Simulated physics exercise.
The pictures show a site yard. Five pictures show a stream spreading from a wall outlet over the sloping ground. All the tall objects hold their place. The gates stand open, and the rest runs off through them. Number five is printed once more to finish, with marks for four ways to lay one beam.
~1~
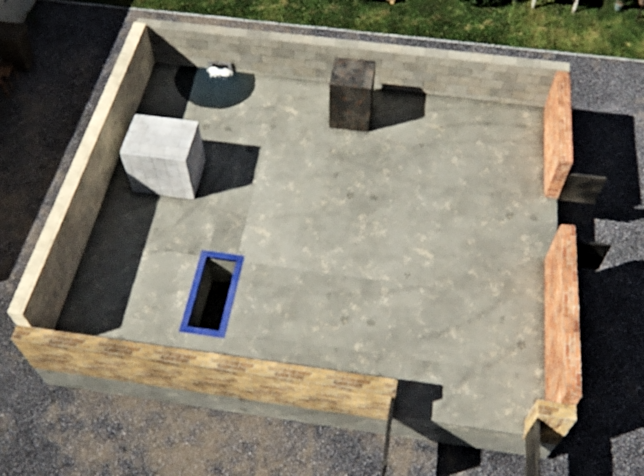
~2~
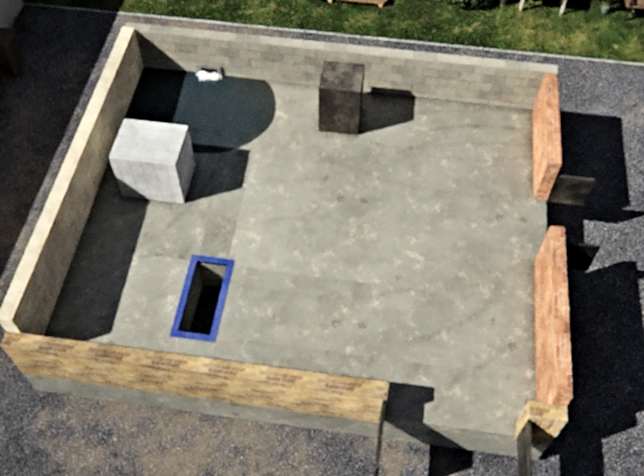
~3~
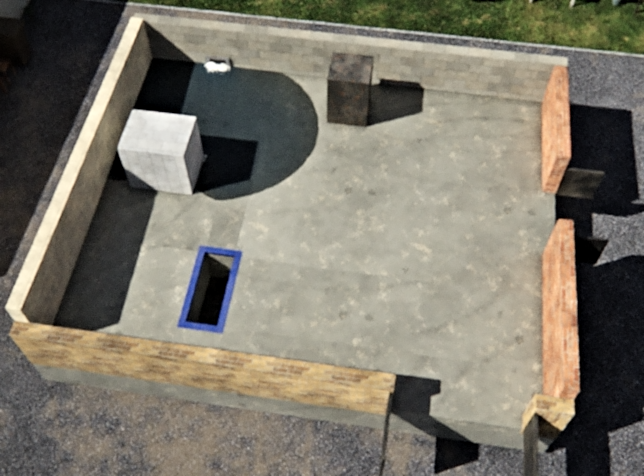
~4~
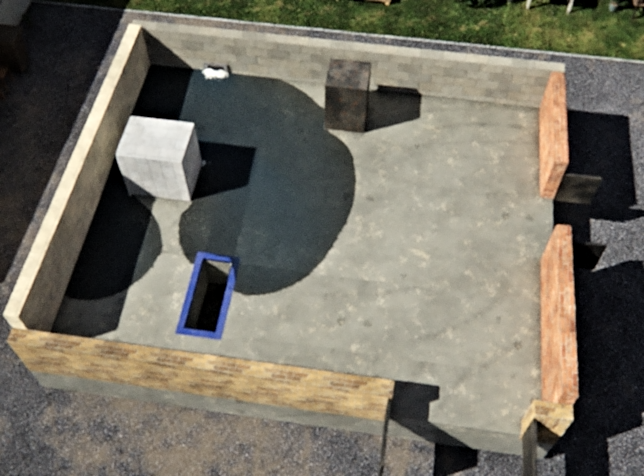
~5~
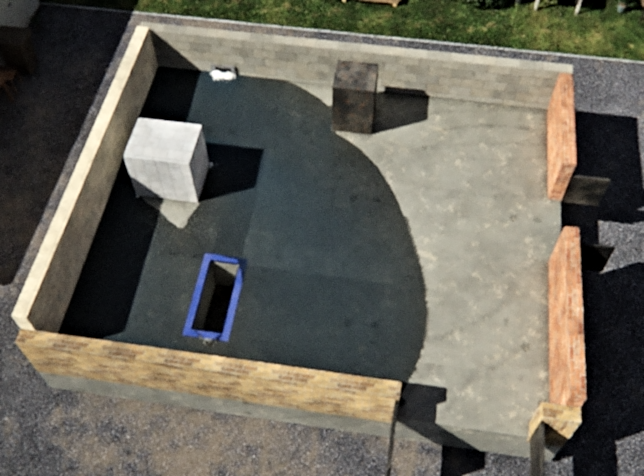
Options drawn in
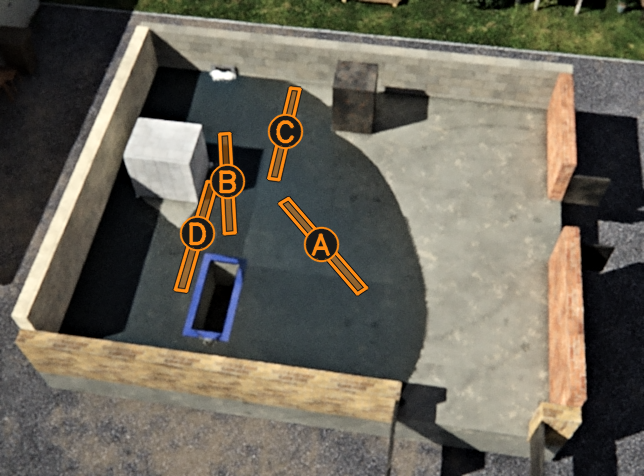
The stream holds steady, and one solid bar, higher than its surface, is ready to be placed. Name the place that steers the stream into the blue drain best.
Go for C.
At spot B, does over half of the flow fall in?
No, it does not.
On the marked copy, A from (284, 201) to (361, 290); B from (224, 133) to (229, 233); C from (273, 179) to (295, 88); D from (180, 290) to (212, 182).
With A, about 24 % of the stream runs into the blue drain, about 76 % out by the gates.
With B, about 27 % of the stream runs into the blue drain, about 72 % out by the gates.
With C, about 37 % of the stream runs into the blue drain, about 62 % out by the gates.
With D, about 23 % of the stream runs into the blue drain, about 77 % out by the gates.
